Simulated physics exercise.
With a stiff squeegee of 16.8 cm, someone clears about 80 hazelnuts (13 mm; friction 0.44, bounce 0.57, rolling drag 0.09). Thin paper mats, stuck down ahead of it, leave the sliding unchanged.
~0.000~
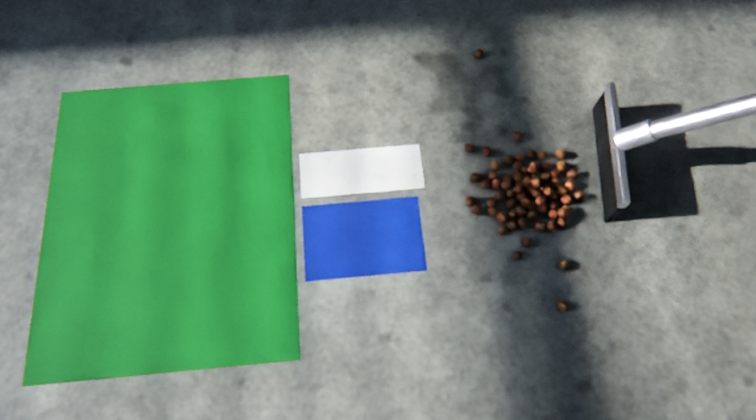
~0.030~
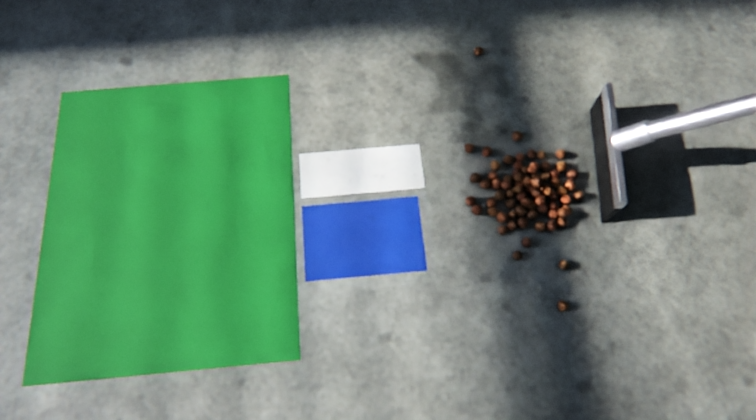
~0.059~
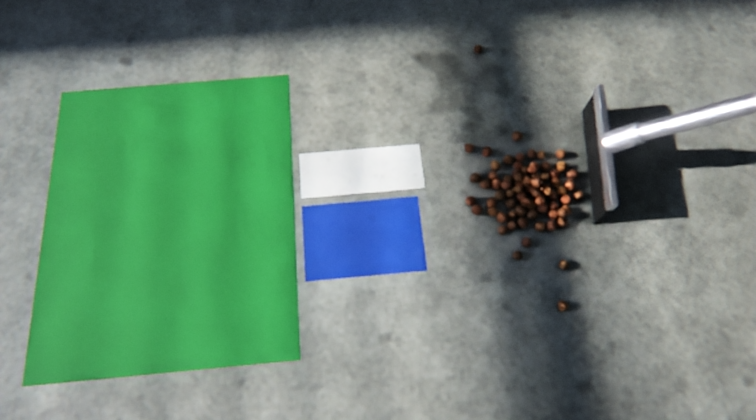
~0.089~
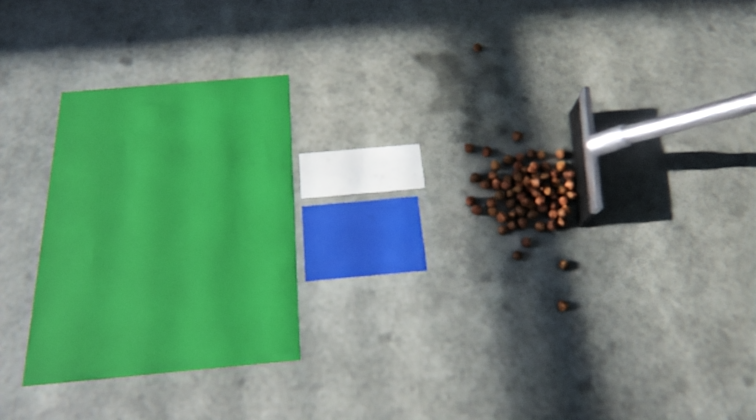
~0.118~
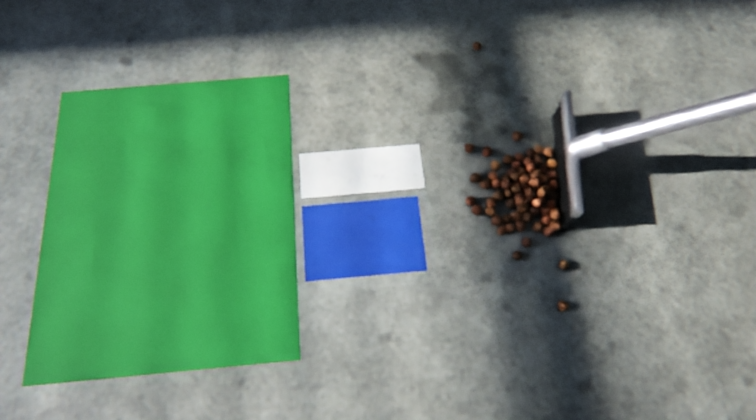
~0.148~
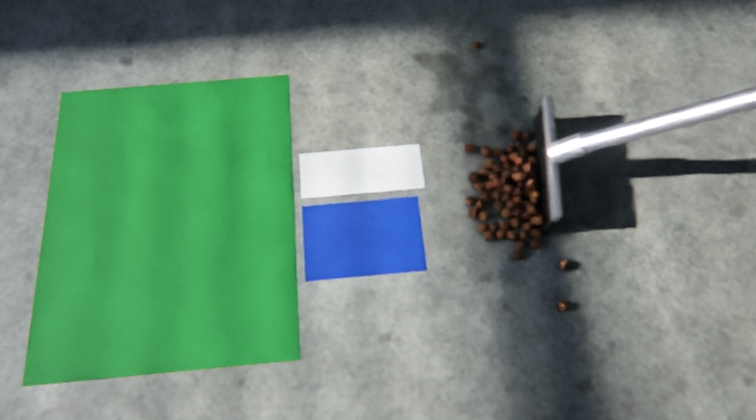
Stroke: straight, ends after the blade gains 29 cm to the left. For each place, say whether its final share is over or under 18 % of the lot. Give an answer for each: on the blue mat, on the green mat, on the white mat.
Blue mat: Under, green mat: Over, white mat: Under.
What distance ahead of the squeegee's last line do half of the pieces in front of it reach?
I'd estimate near 20 centimetres.
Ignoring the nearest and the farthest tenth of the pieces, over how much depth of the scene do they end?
Around 36 centimetres.
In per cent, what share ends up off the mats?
Around 30 in a hundred.
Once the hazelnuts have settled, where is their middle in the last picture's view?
I'd say somewhere near (235, 210).
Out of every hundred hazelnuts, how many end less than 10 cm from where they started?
My estimate is near 5 per cent.
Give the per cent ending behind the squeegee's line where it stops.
Around 5 in a hundred.
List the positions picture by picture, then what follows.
In the first frame, squeegee from (623, 203) to (609, 90); moved 0.0 cm; 0 pieces shifted; middle of the spill at (536, 182); blue mat at (363, 238); white mat at (361, 171); green mat at (170, 214).
In the second frame, squeegee from (620, 204) to (606, 91); moved 0.4 cm; 1 pieces shifted; middle of the spill at (536, 182).
In the third frame, squeegee from (611, 206) to (598, 92); moved 1.5 cm; 1 pieces shifted; middle of the spill at (536, 182).
In the fourth frame, squeegee from (596, 209) to (584, 95); moved 3.4 cm; 2 pieces shifted; middle of the spill at (536, 182).
In the fifth frame, squeegee from (576, 213) to (566, 98); moved 5.9 cm; 44 pieces shifted; middle of the spill at (535, 182).
In the sixth frame, squeegee from (555, 217) to (547, 101); moved 8.5 cm; 67 pieces shifted; middle of the spill at (507, 189); blue mat at (363, 238); white mat at (361, 171); green mat at (170, 214). Its speed is about 0.86 m/s, heading 7 degrees towards the viewer.
Then, at 0.32 s, squeegee 23 cm from its start, spill 24 cm wide; blue mat 30 %, white mat 25 %, off the mats 45 %.
Then, at 0.49 s, squeegee 29 cm from its start, spill 31 cm wide; blue mat 30 %, white mat 20 %, off the mats 55 %.
After 0.64 s, squeegee 29 cm from its start, spill 37 cm wide; blue mat 5 %, white mat 5 %, green mat 45 %, off the mats 45 %.
In the end, at 1.7 s, blue mat 0 %, white mat 0 %, green mat 70 %, off the mats 30 %.
